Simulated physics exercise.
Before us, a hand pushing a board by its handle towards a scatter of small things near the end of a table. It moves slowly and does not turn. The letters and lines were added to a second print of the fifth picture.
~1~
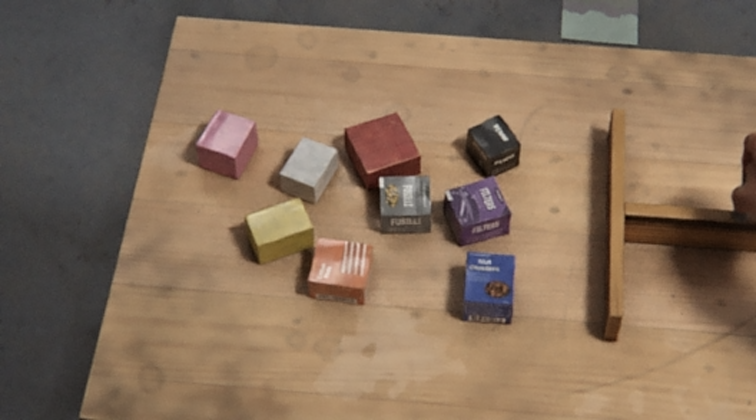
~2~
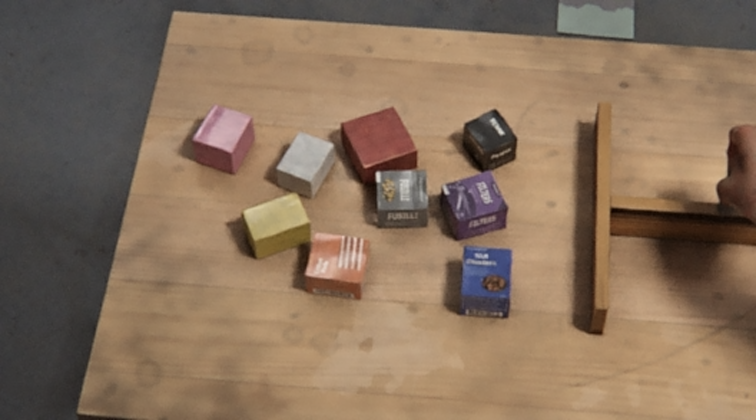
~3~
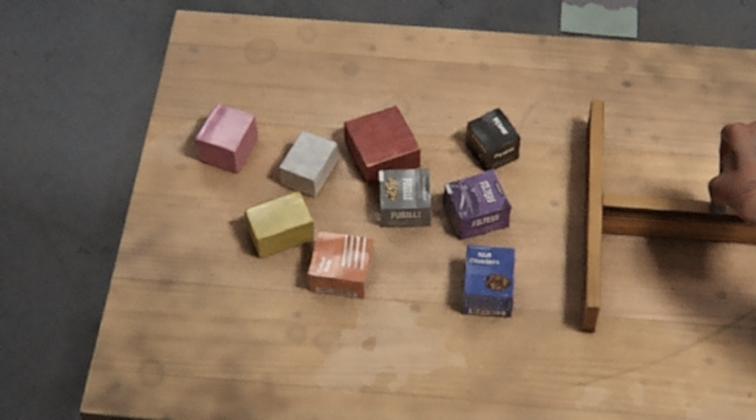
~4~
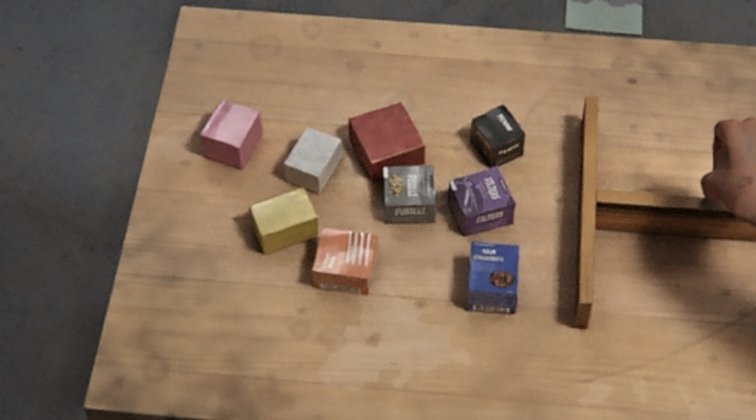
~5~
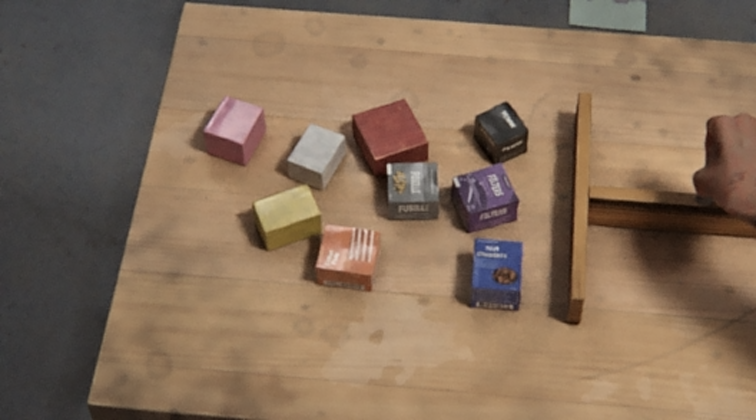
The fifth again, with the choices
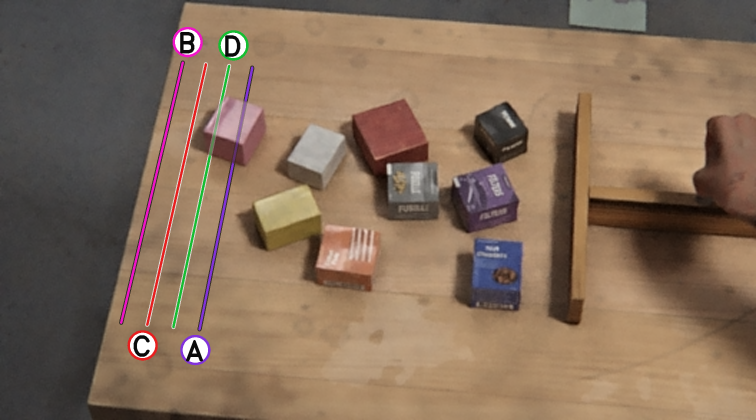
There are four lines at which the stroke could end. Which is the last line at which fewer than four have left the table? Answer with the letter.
Stop at A.
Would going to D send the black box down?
No.
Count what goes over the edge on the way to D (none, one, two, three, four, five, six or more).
Six or more.
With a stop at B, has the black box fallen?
Yes.
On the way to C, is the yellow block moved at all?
Yes.
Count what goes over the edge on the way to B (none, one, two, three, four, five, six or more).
In all, six or more.
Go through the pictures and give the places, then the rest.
Grey packet (406, 204); yellow block (279, 231); blue packet (489, 288), in the first picture.
Board (604, 200); pink block (225, 139), in the second picture.
Board (595, 198); orange box (342, 265), in the third picture.
Board (589, 194); white block (314, 161), in the fourth picture.
Board (582, 190); grey packet (413, 191); yellow block (287, 217); blue packet (497, 274), in the fifth picture.
On the copy, A at (228, 190); B at (154, 185); C at (178, 187); D at (203, 189).
On A. First, board (454, 180); black box (435, 120); blue packet (415, 268).
Then, board (327, 170); pink block (174, 125); white block (206, 149).
Finally, board (230, 163); yellow block over the edge; pink block over the edge; three fallen.
By contrast, B drops nine; C drops six; D drops six.
